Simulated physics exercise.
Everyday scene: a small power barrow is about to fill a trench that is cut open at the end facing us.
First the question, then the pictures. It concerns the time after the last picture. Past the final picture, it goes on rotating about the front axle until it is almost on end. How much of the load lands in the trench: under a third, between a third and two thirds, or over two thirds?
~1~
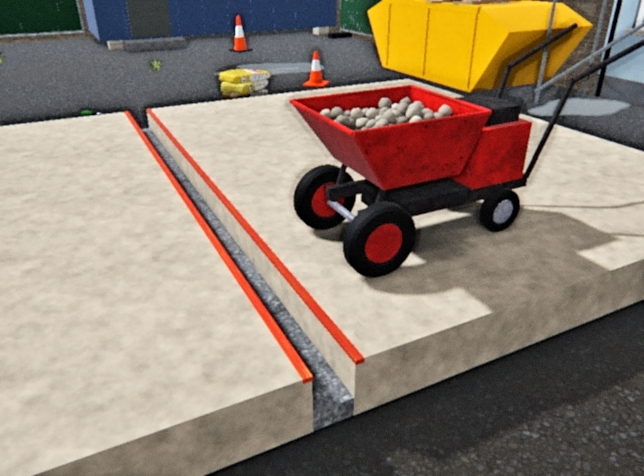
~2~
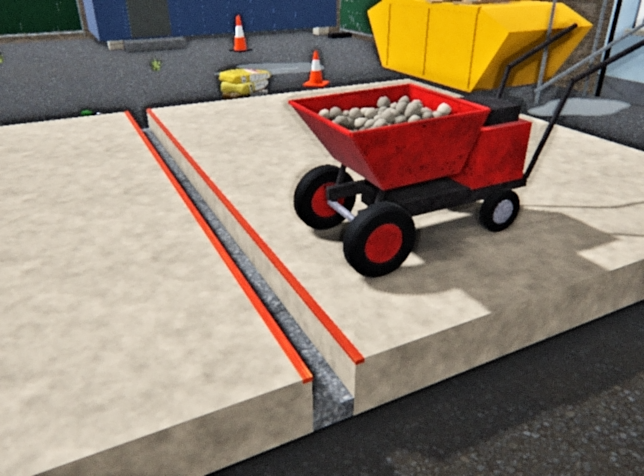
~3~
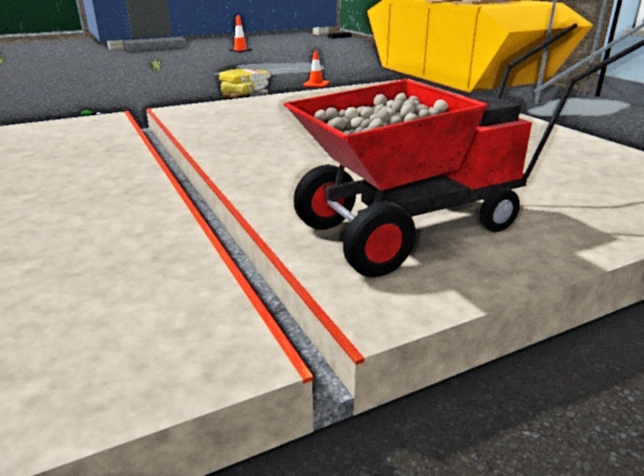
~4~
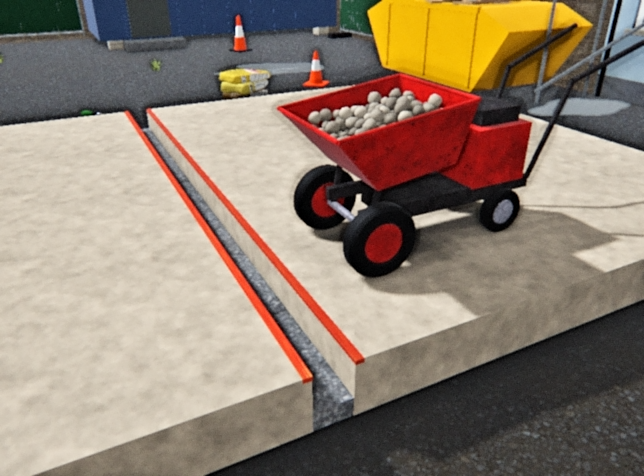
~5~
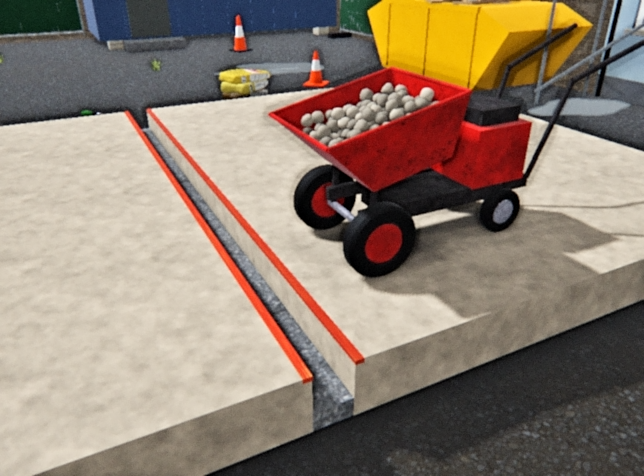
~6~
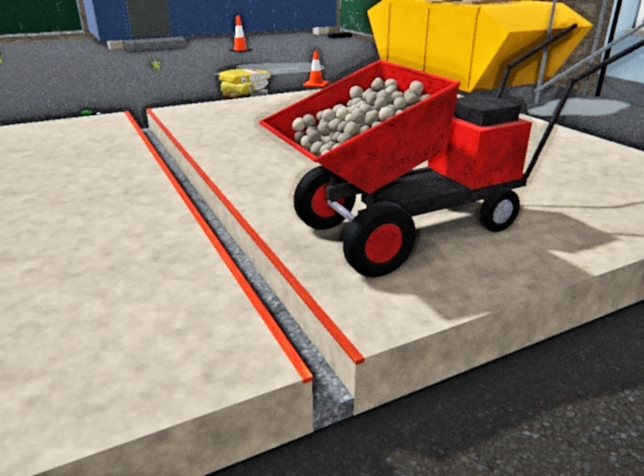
Under a third.
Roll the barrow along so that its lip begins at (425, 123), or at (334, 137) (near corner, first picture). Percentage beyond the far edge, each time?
In order, close to 10 and 80 in a hundred.
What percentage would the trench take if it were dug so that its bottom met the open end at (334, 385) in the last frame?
About 10 per cent.
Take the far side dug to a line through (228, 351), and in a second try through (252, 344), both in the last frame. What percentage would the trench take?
90 %, 60 %.
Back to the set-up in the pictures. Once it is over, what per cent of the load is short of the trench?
Around 0 %.
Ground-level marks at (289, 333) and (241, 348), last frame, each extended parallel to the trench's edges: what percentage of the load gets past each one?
I'd say some 70 in a hundred, and after that 40 in a hundred.
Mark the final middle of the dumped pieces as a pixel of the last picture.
I'd put the middle somewhere around (199, 279).
Shortly afterwards, skip tipped steeply; the whole lot in the skip.
Next, skip tipped right over; the bulk in the skip; only a few in or heaped over the trench; near a quarter beyond it; only a few falling.
Some moments later, skip tipped right over; near a quarter in the skip; only a few in or heaped over the trench; near two thirds beyond it; only a few falling.
In the end, skip tipped right over; near a quarter in the skip; a little in or heaped over the trench; the bulk beyond it.
